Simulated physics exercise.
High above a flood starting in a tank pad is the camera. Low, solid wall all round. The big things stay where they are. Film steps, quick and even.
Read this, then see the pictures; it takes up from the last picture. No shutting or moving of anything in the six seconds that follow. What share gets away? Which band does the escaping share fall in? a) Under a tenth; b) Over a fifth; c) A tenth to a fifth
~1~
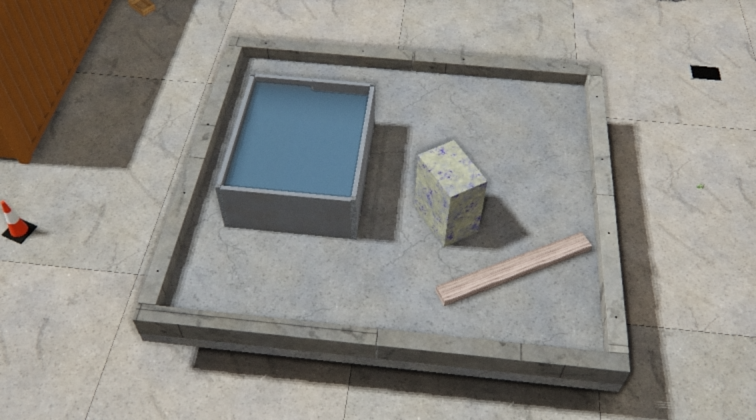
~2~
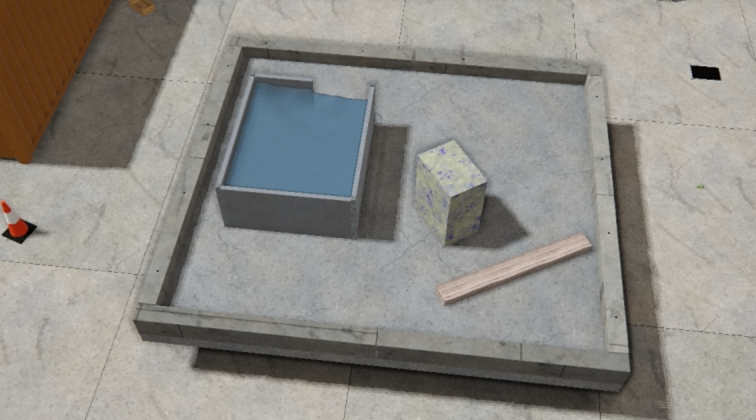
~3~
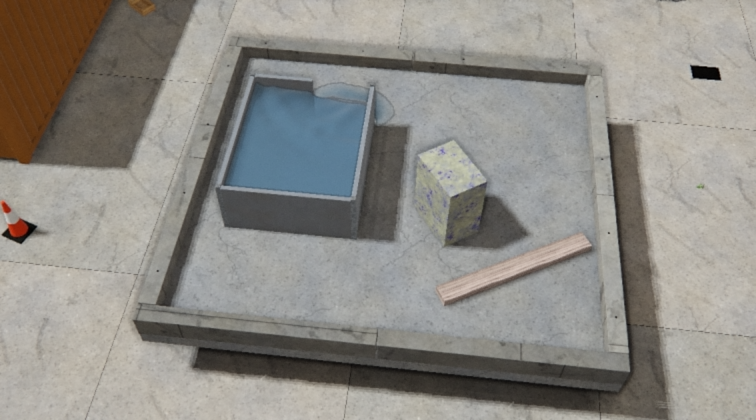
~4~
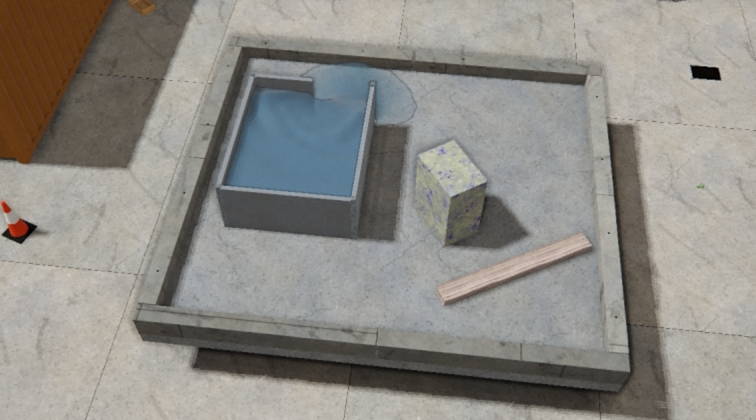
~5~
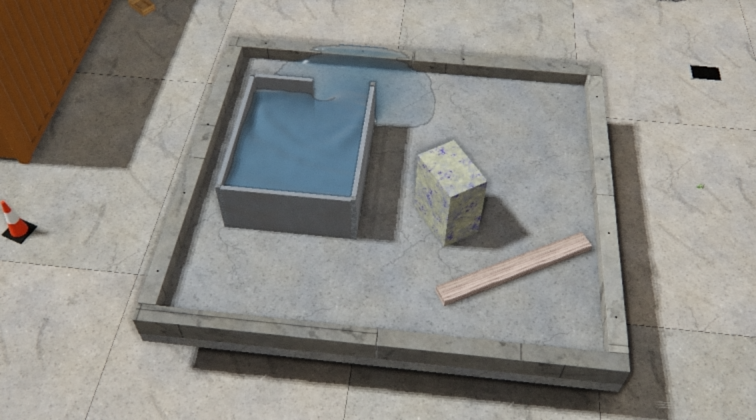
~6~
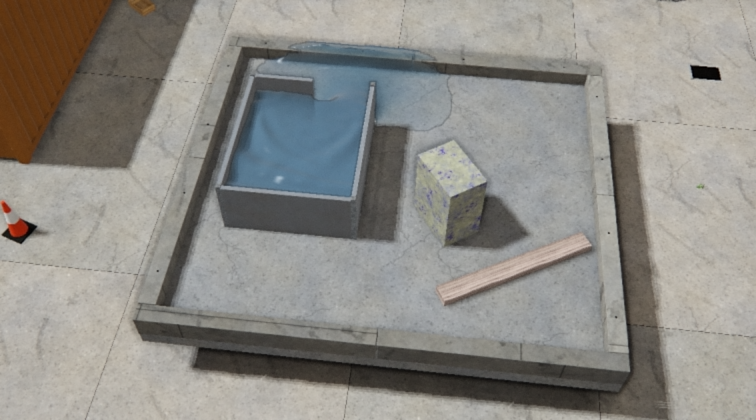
(c) A tenth to a fifth.
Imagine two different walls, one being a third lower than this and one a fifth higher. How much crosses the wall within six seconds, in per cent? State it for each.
In turn 30 and 6 per cent.
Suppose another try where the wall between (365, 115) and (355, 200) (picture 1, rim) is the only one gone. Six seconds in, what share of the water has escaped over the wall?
Roughly 6 %.
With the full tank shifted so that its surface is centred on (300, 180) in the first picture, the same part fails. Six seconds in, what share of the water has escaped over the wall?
Share found: Around 8 %.
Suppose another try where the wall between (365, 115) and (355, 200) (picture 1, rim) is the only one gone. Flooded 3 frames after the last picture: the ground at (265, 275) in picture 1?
Well, by then that point would be left untouched.
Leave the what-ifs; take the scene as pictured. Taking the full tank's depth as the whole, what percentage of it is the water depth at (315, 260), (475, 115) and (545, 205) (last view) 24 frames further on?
Estimate: 0, 6, 10 %.
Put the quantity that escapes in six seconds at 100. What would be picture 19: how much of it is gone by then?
Estimated share: Close to 75 %.
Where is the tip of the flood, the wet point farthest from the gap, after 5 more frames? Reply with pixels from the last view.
Roughly at (576, 86).
A moment on, water covers 15 % of the floor; the low wall has let 1 % over.
Next, water covers 20 % of the floor; the low wall has let 2 % over.
Then, water covers 35 % of the floor; the low wall has let 10 % over.
Later, water covers 55 % of the floor; the low wall has let 12 % over.
In the end, water covers 70 % of the floor; the low wall has let 13 % over.
